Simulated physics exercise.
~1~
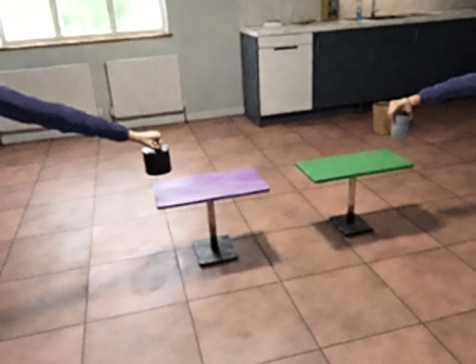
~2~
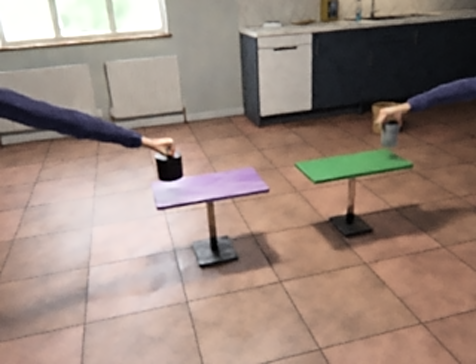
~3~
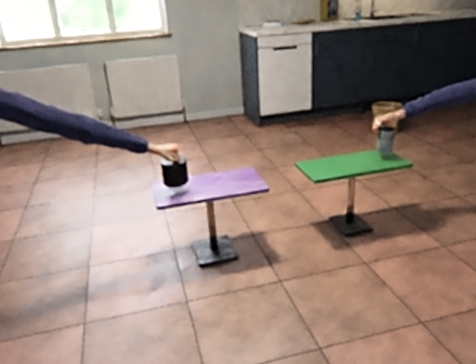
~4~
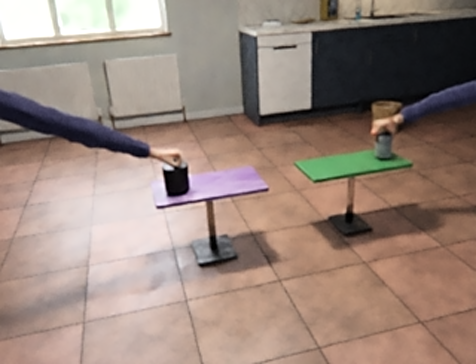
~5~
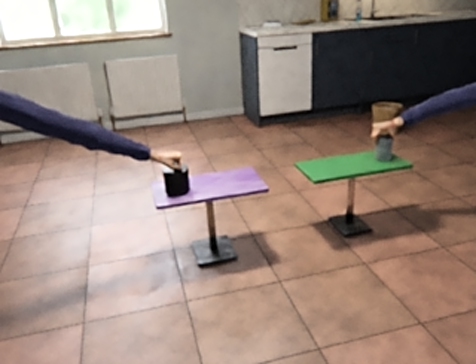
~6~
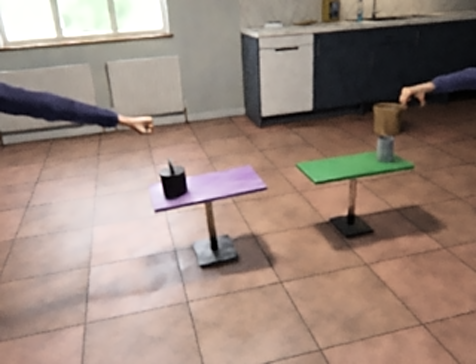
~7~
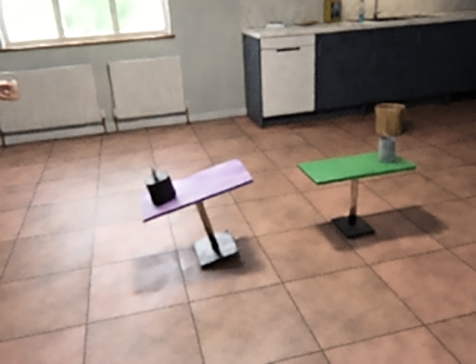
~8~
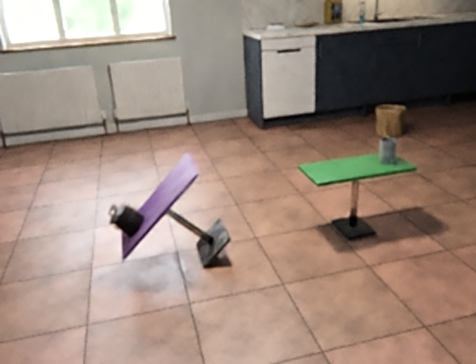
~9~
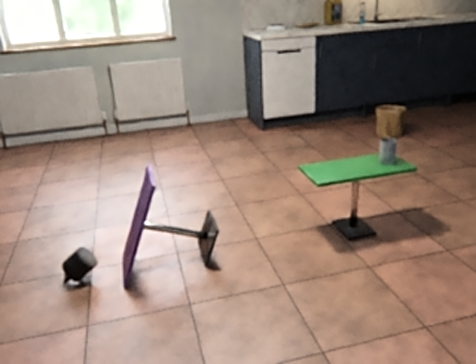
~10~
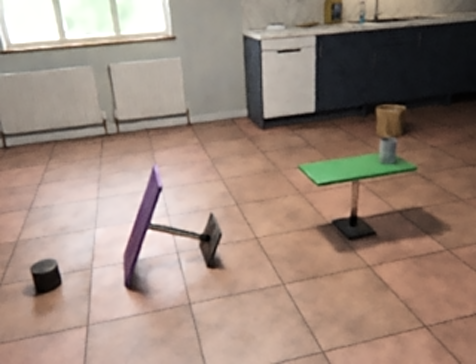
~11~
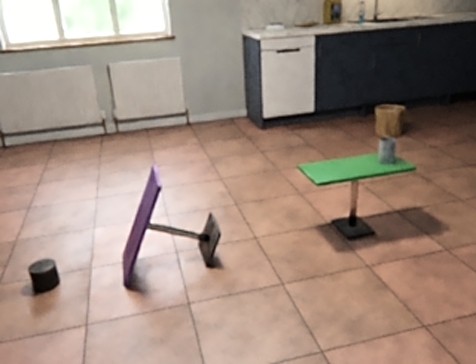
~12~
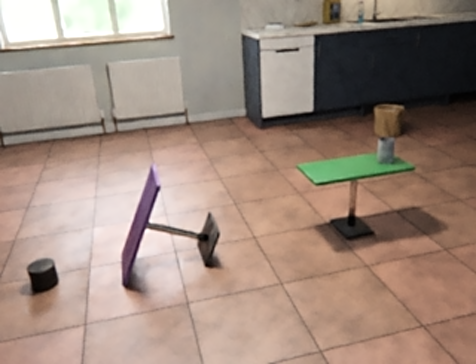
Two hands lowered a dark canister onto the left end of a purple side table and a grayish beaker onto a green stand, then let go; the purple table tipped over leftward, dropping the canister to the floor, while the green stand stayed upright.
